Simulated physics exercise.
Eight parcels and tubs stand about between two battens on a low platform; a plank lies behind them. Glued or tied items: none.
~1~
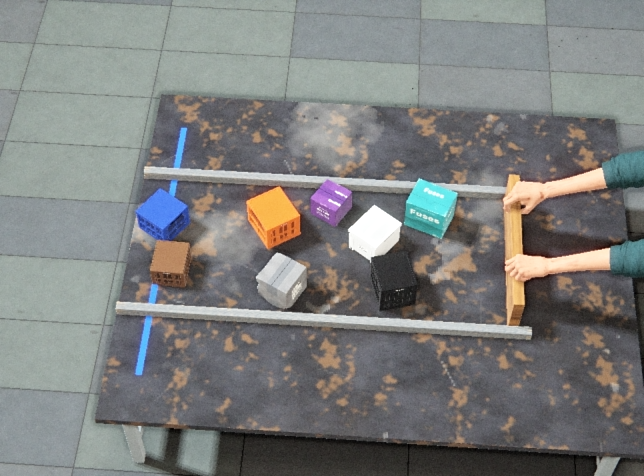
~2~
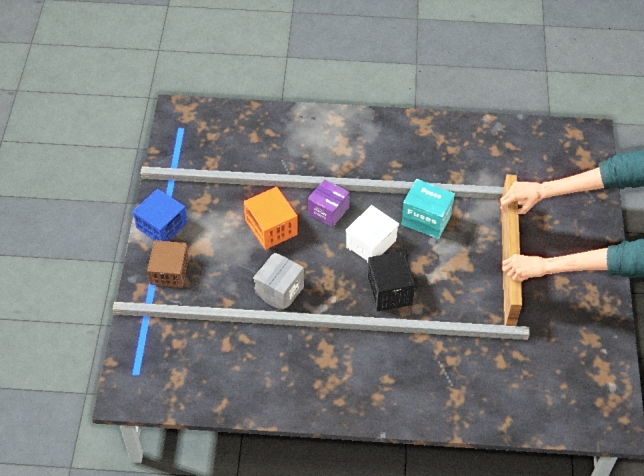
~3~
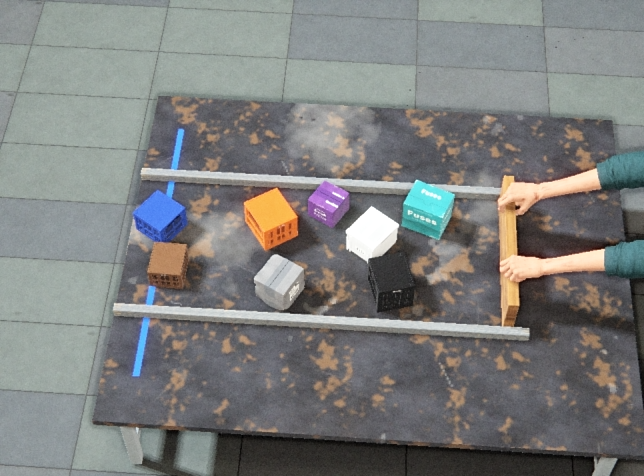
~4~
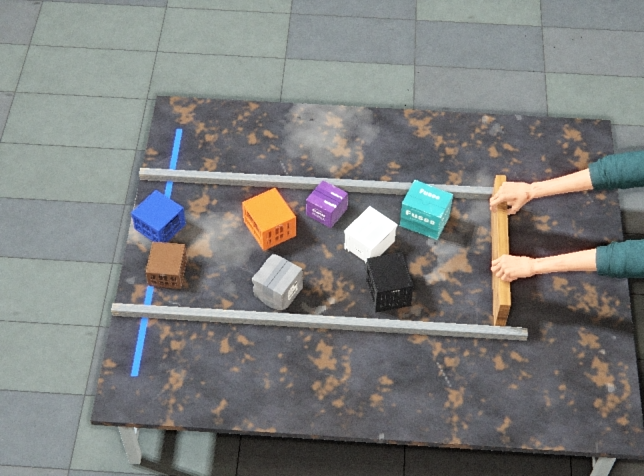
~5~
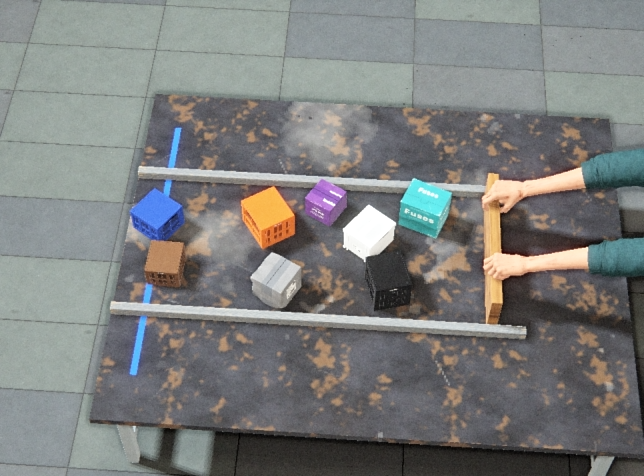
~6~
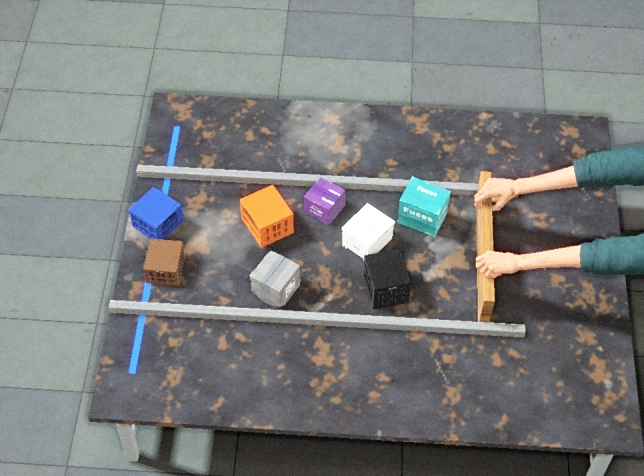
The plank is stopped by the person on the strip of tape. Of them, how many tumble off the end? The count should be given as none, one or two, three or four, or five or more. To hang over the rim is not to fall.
The drop count passes four.
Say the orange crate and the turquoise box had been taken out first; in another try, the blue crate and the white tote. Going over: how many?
3, then 4.
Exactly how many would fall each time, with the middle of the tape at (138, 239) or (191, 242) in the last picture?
First try 8, second try 2.
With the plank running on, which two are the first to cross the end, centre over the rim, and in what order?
The order is the blue crate, the brown crate.
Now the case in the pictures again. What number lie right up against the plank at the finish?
Count recorded: 3.
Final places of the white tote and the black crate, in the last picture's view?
For the white tote it's (138, 232), and for the black crate it's (130, 264).
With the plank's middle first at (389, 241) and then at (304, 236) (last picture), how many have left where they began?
The counts are 3 and 6.
Soon after, none off yet; blue crate at rest near (156, 216); brown crate at rest near (164, 262); orange crate at rest near (267, 216).
Then, none off yet; blue crate at rest near (156, 216); brown crate at rest near (164, 262); orange crate moved about its own width near (200, 223).
By the end, the number that fall off is five or more; fallen, purple parcel, grey parcel, orange crate, brown crate and blue crate.
